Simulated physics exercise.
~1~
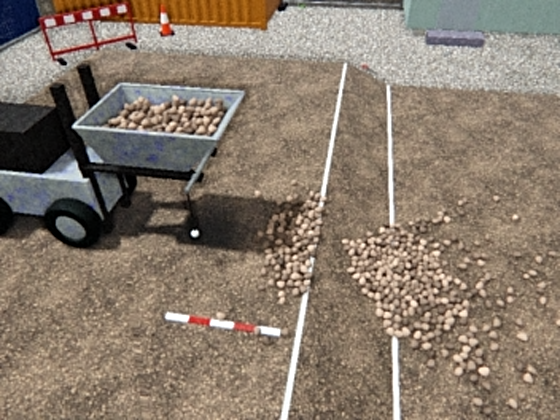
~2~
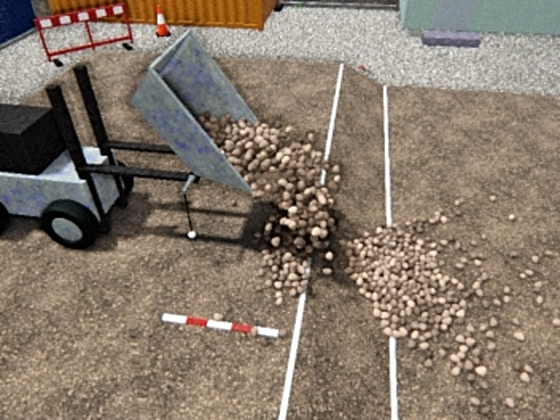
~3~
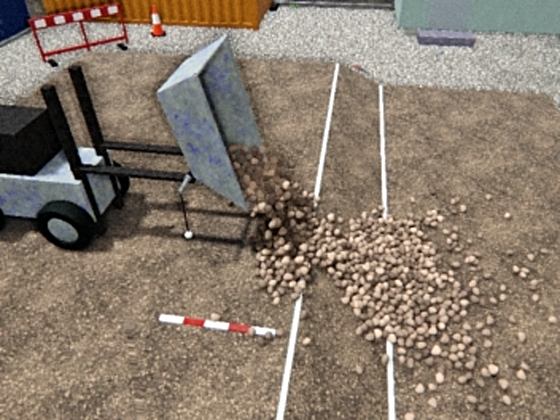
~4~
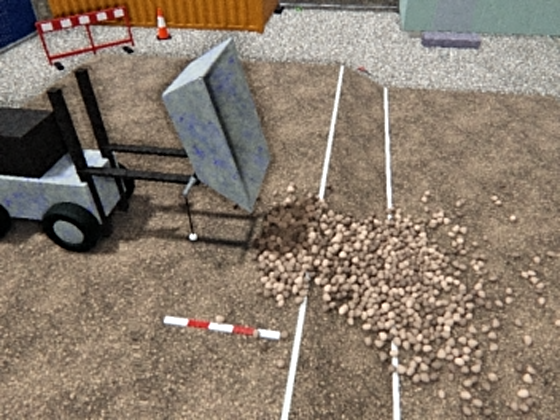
On a patch of bare brown ground edged by gravel, a forklift at the left holds a grey skip full of rounded stones beside two white lines, with an earlier load scattered across them. The skip tips steeply forward to the right, and the stones pour out in a thick stream beside the near line. It then tilts further, and the last stones slide out. They spread over both lines and merge with the older ones. At the end the skip stays steeply tipped and empty above one broad, loose heap.
